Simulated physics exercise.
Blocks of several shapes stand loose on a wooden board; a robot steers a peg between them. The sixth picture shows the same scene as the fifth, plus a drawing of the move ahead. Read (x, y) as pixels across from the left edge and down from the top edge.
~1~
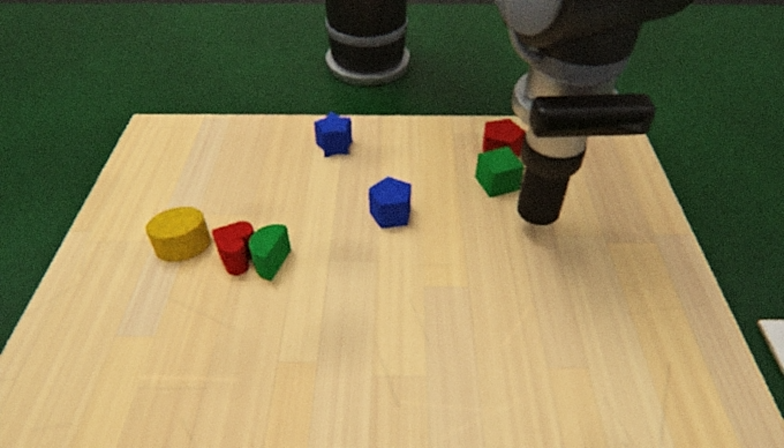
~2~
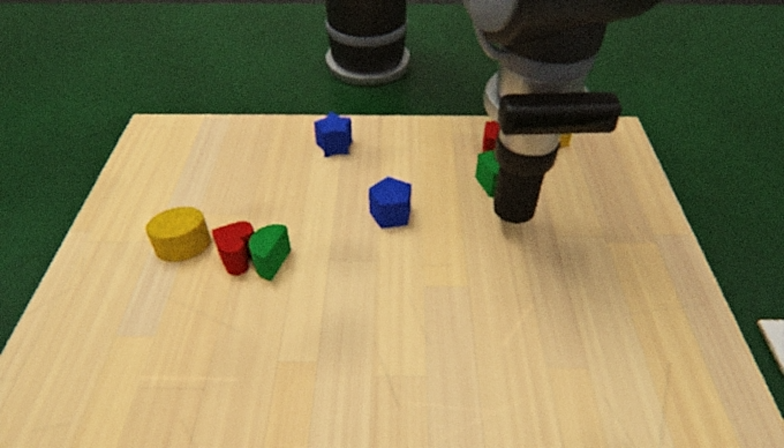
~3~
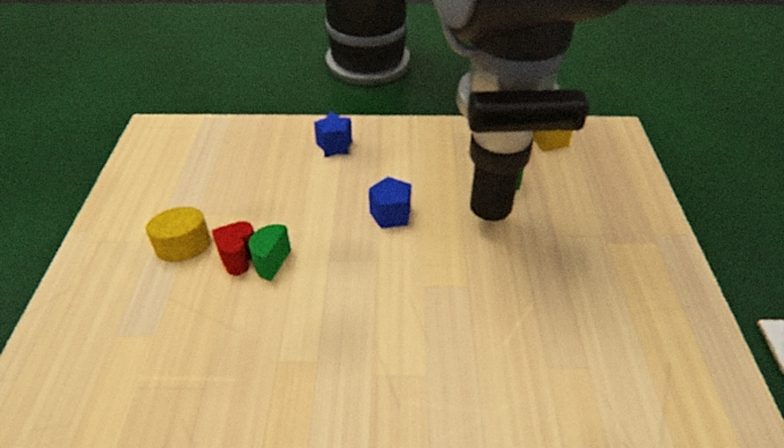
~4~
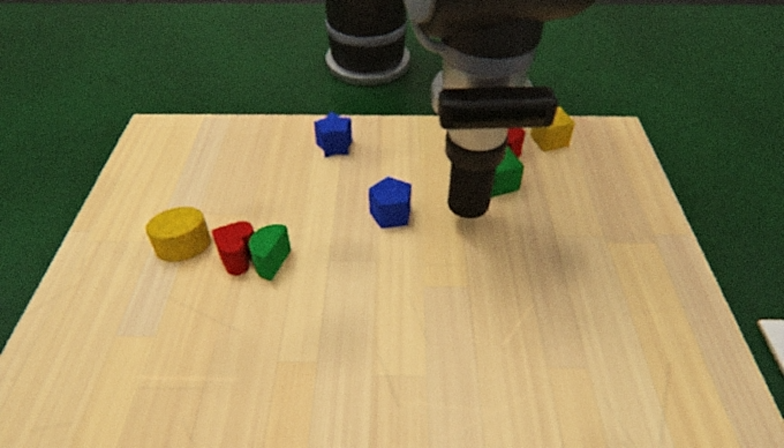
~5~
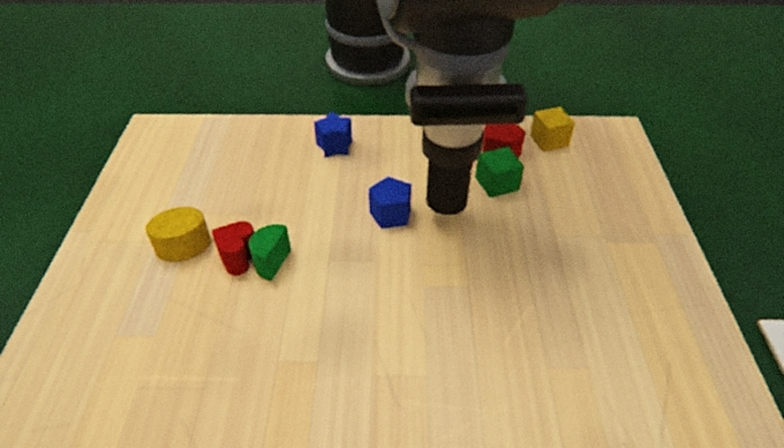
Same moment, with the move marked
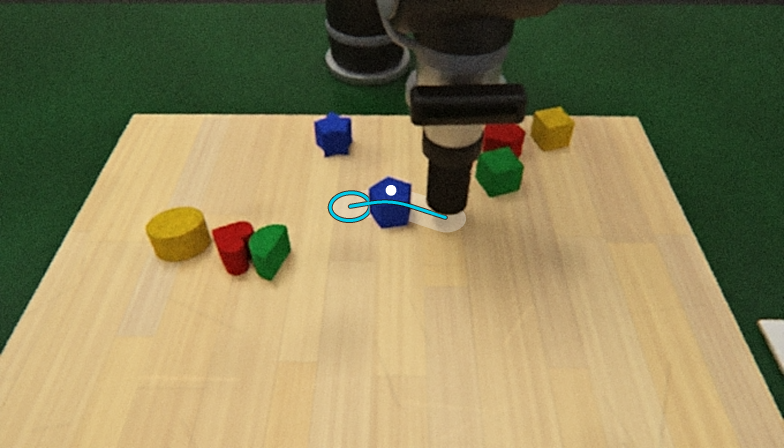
Robot arm moving a dark peg leftward above a wooden board, passing in front of the green block toward the blue pentagon.
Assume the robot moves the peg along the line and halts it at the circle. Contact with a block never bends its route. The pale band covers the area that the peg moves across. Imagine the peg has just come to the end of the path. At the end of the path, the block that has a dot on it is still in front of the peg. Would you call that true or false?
That claim is true.
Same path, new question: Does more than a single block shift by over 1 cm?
No
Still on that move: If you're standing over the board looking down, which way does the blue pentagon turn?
The block turns counter-clockwise.
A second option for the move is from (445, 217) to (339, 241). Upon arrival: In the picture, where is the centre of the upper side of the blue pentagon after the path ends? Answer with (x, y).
(346, 186)
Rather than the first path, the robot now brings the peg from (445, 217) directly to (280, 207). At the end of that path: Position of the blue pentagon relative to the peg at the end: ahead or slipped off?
Ahead to the end.
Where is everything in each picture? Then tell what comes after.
The first frame shows lower end of the peg at (538, 211), tops of blocks, blue pentagon at (391, 190), green square at (501, 159).
The second frame shows peg at (514, 209), blocks as before.
The third frame shows peg at (491, 207), blocks as before.
The fourth frame shows peg at (468, 204), blocks as before.
The fifth frame shows peg at (447, 201), blue pentagon at (391, 190), green square at (501, 159).
The drawn path runs from (445, 217) by way of (415, 207) and (383, 202) to (350, 206); the dot is on the blue pentagon.
On the path given first. Halfway along, peg at (399, 187); blue pentagon at (361, 190), turned 40° anticlockwise.
At the end, peg at (349, 190); blue pentagon at (311, 197), turned 55° anticlockwise; green square not moved.
